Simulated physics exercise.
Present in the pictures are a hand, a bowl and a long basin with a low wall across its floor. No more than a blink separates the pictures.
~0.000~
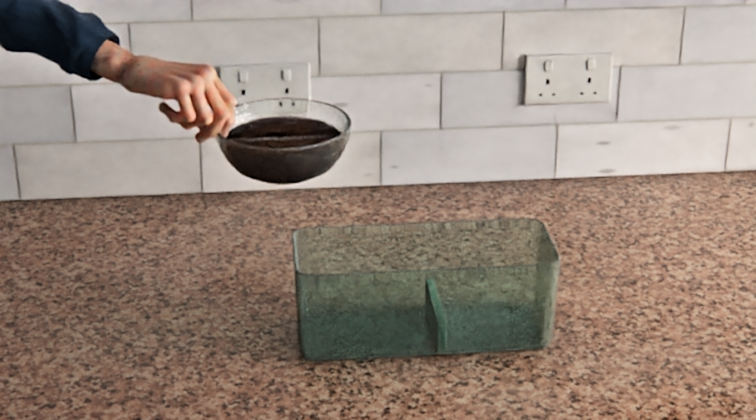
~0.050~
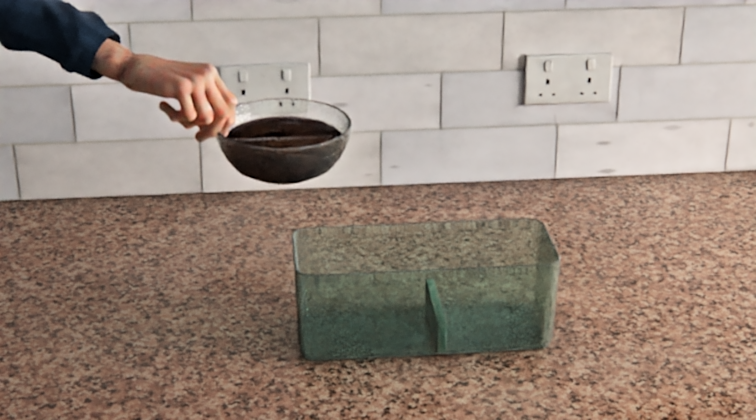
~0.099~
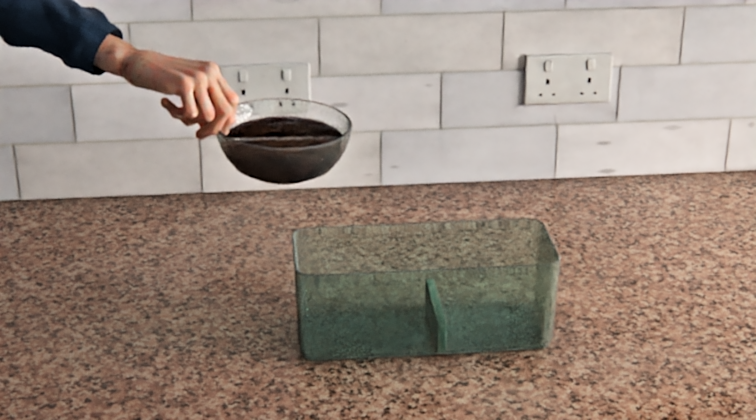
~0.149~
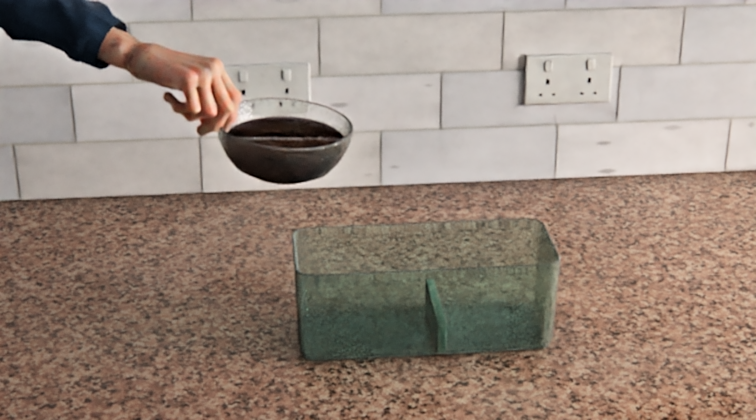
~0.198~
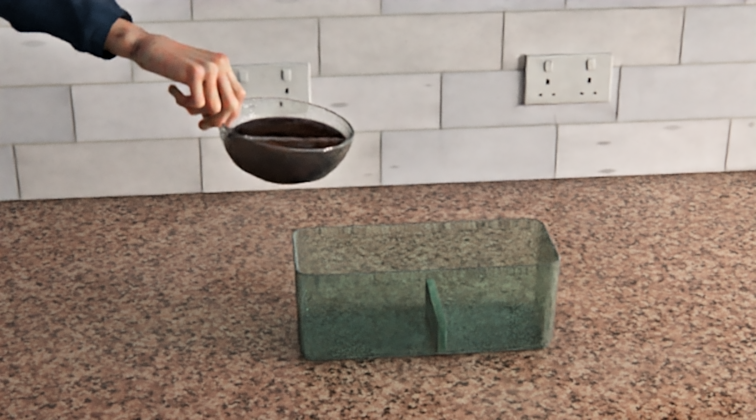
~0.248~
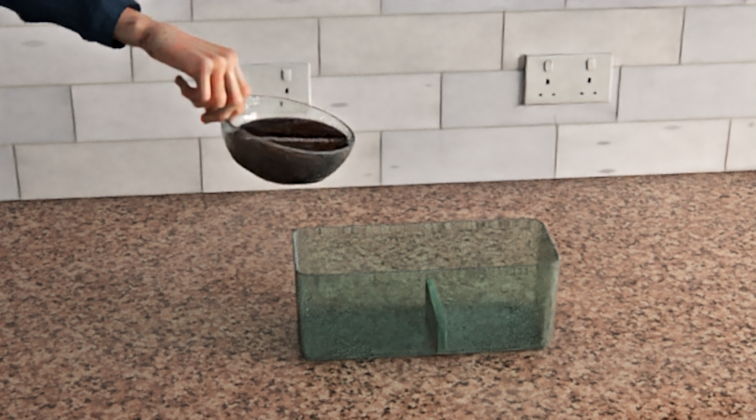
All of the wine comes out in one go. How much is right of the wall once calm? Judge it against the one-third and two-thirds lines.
Below a third.
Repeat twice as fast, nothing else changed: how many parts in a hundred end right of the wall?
I'd estimate about 20 percent ends up there.
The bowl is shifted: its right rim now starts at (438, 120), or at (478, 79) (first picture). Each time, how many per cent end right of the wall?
Near 80 per cent for the first start, near 75 per cent for the second.
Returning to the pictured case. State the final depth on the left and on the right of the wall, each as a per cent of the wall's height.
Left side: Approx. 60 %; right side: Approx. 10 %.
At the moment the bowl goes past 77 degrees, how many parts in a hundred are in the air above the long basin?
Something like 40 per cent of it.
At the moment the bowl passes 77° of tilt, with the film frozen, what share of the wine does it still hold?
Still holding around 25 %, give or take.
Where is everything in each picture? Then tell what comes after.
In the first frame, tilt 0°; pouring edge (350, 122); surface from (221, 139) to (344, 134); the long basin's rim runs from (295, 253) to (551, 242); the wall's top is at (436, 302).
In the second frame, tilt 1°; pouring edge (350, 123); surface from (221, 139) to (344, 135).
In the third frame, tilt 2°; pouring edge (351, 125); surface from (221, 138) to (345, 136).
In the fourth frame, tilt 5°; pouring edge (352, 128); surface from (223, 137) to (346, 136).
In the fifth frame, tilt 9°; pouring edge (353, 132); surface from (224, 137) to (348, 138).
In the sixth frame, tilt 14°; pouring edge (354, 138); surface from (227, 136) to (349, 138).
A moment on, the bowl is tipped on its side and 25 per cent is still to pour, 33 is left of the wall and 0 right of it.
Next, the bowl is tipped right over and 0 per cent is still to pour, 92 is left of the wall and 6 right of it.
Then the bowl is tipped right over and 0 per cent is still to pour, 91 is left of the wall and 8 right of it.
Later the bowl is tipped right over and 0 per cent is still to pour, 91 is left of the wall and 8 right of it.
At rest 91 per cent lies left of the wall, 8 right of it and 2 outside.
